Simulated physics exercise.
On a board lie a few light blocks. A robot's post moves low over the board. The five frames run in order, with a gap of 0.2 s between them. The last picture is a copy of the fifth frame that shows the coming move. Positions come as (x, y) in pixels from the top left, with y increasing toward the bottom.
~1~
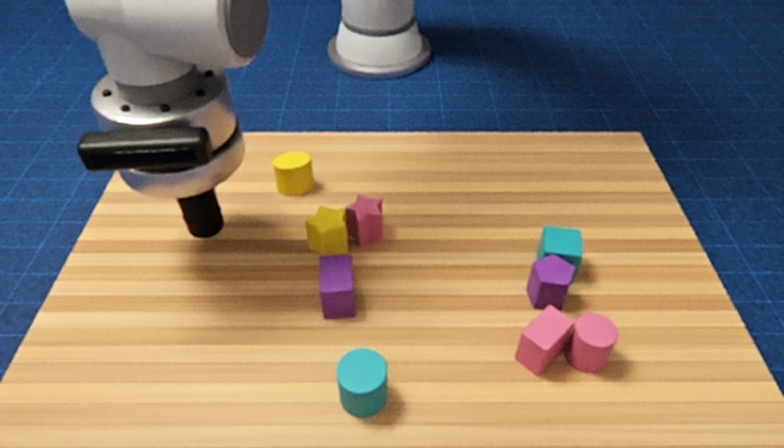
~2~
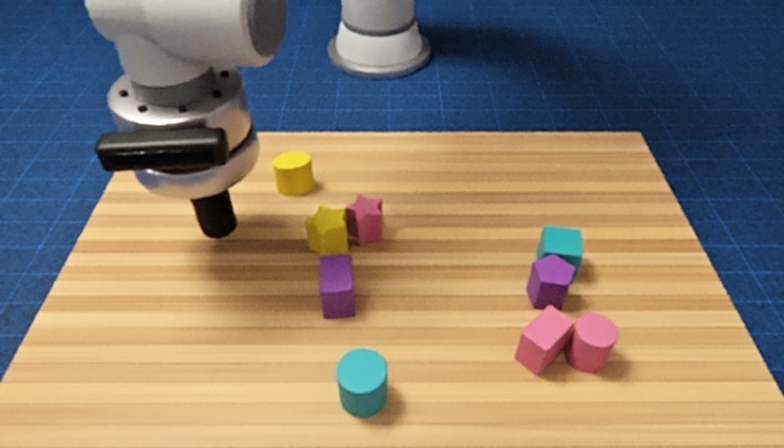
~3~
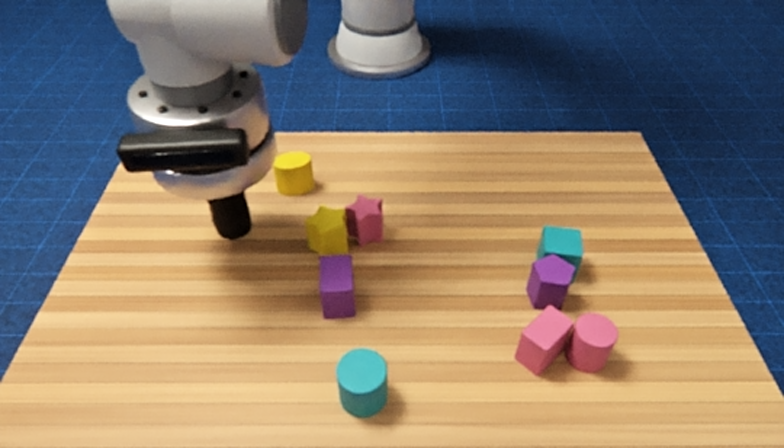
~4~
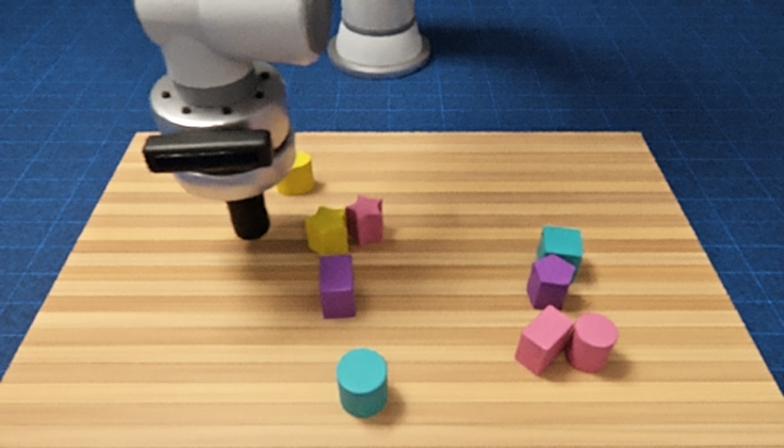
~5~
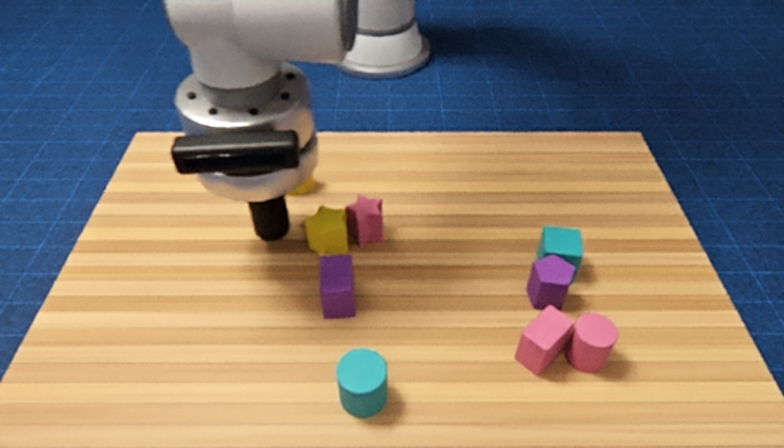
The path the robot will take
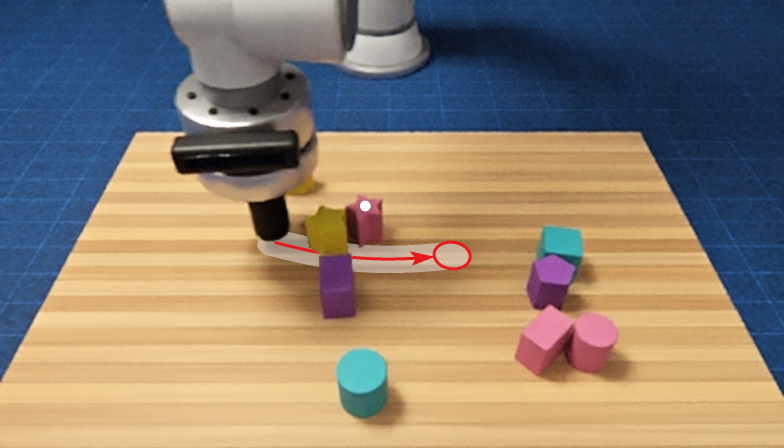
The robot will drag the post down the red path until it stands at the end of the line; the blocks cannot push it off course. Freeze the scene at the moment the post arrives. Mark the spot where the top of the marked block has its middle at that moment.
My estimate: (393, 199).
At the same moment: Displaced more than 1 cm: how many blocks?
Counting only shifts above 1 cm, I get two blocks.
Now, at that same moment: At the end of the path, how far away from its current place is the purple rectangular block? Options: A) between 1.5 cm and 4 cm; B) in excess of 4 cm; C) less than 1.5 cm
Answer: C.
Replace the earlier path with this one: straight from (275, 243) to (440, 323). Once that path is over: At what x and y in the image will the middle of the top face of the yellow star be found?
I'd guess (368, 227).
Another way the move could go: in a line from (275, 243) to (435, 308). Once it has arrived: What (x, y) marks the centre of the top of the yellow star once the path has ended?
In the picture, it is at (375, 227).
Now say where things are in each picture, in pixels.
The first picture shows lower end of the post at (207, 227), tops of blocks, yellow star at (327, 218), purple rectangular block at (336, 272), pink star at (365, 206).
The second picture shows post at (219, 227), blocks as before.
The third picture shows post at (235, 228), blocks as before.
The fourth picture shows post at (253, 229), blocks as before.
The fifth picture shows post at (273, 229), yellow star at (327, 218), purple rectangular block at (336, 272), pink star at (365, 206).
The drawn path runs from (275, 243) by way of (361, 258) to (452, 255); the dot is on the pink star.
The first path, step by step. One third of the way, post at (330, 241); yellow star at (363, 222), turned 45° anticlockwise; pink star at (378, 201).
Two thirds of the way, post at (393, 246); yellow star at (425, 223), turned 50° anticlockwise; pink star at (393, 199), turned 70° anticlockwise.
At the end, post at (454, 242); yellow star at (484, 216), turned 60° anticlockwise; purple rectangular block not moved; pink star at (393, 199), turned 70° anticlockwise.
